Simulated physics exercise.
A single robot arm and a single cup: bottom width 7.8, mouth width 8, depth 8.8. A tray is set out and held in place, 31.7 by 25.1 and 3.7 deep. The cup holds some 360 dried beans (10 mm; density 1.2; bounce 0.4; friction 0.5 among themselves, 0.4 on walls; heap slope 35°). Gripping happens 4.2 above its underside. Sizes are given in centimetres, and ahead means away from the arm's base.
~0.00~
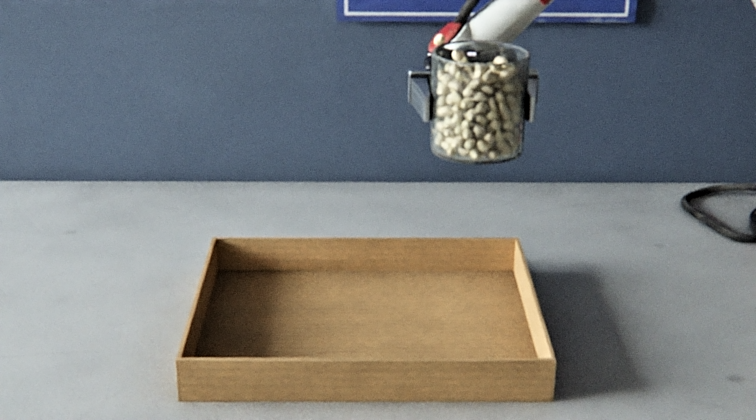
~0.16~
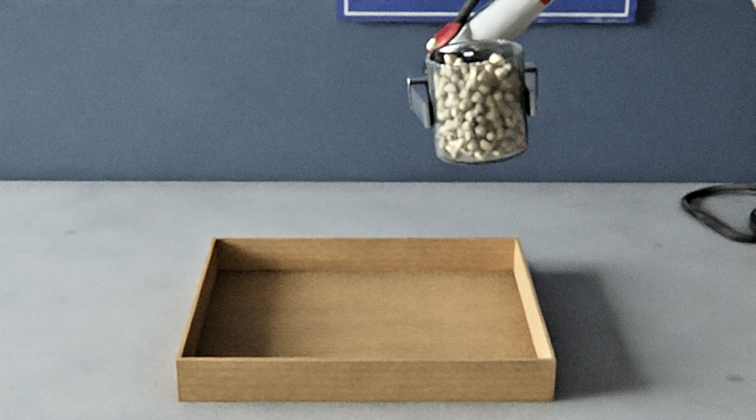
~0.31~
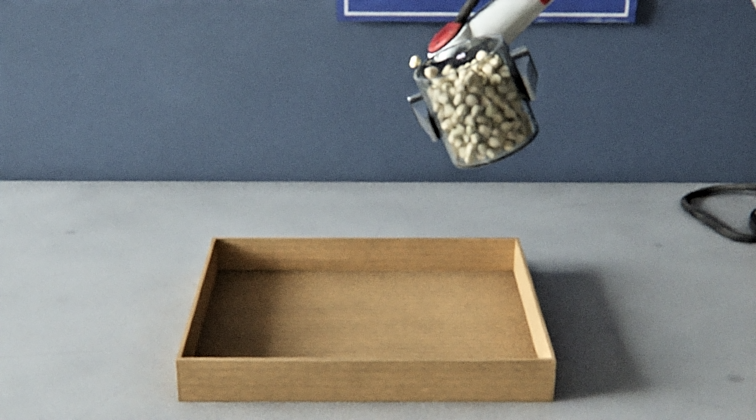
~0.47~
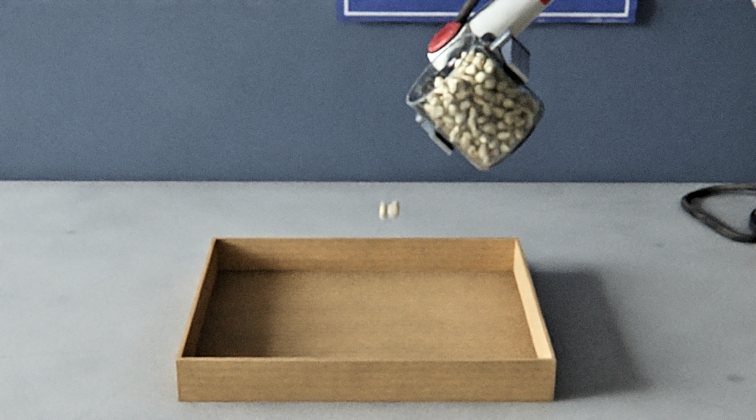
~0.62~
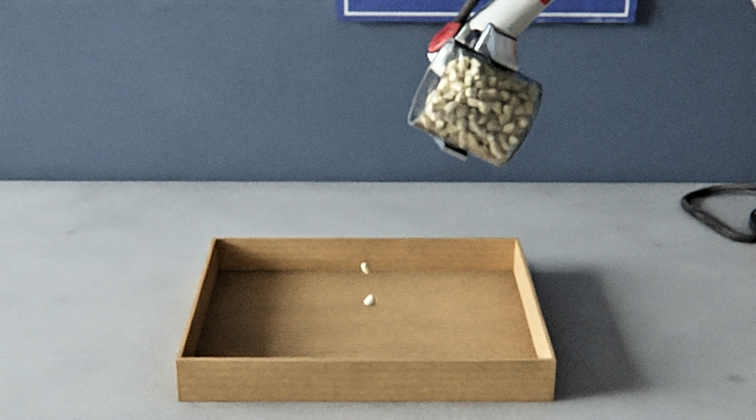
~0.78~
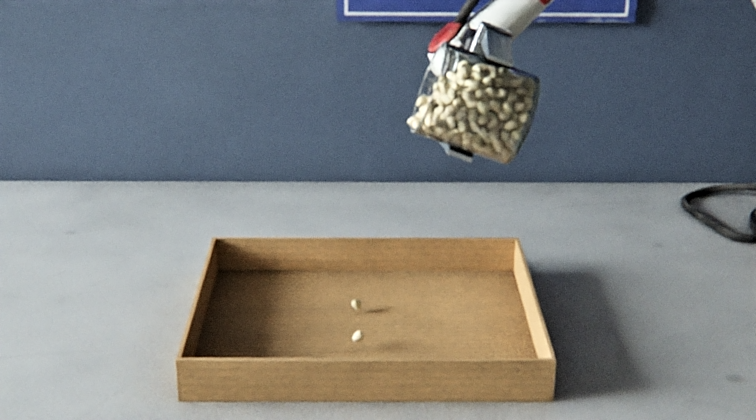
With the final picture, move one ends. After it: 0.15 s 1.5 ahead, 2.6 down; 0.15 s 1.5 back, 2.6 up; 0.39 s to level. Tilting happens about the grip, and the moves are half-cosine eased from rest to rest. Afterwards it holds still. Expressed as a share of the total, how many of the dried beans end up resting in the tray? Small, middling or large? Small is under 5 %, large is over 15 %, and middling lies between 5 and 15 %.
Small, under 5 %.
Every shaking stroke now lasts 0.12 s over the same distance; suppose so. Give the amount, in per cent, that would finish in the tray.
In that case about 0 in a hundred.
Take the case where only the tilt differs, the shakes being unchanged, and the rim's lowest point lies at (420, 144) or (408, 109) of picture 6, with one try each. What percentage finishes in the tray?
I'd put them at some 15 and 0 in a hundred.
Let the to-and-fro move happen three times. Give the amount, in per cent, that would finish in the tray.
Near 0 per cent.
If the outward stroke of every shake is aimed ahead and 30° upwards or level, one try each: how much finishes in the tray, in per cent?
You'd get about 10 per cent with the first setting and about 10 per cent with the second.
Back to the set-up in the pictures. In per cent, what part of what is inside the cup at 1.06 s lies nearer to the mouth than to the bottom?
Roughly 40 per cent.
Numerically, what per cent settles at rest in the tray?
About 2 %.
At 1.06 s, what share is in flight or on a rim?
Around 0 per cent of the load.
After 1.06 s, tilted 70° forward, highest piece 26 above the table; 351 in the cup, 4 in the tray, 1 in flight or on a rim.
After 1.33 s, tilted 20° forward, highest piece 26 above the table; 349 in the cup, 6 in the tray, 1 in flight or on a rim.
After 1.67 s, level, highest piece 27 above the table; 349 in the cup, 7 in the tray.
After 2.72 s, level, highest piece 27 above the table; 349 in the cup, 7 in the tray.
At rest, 349 in the cup, 7 in the tray. That is 2 % in the tray.
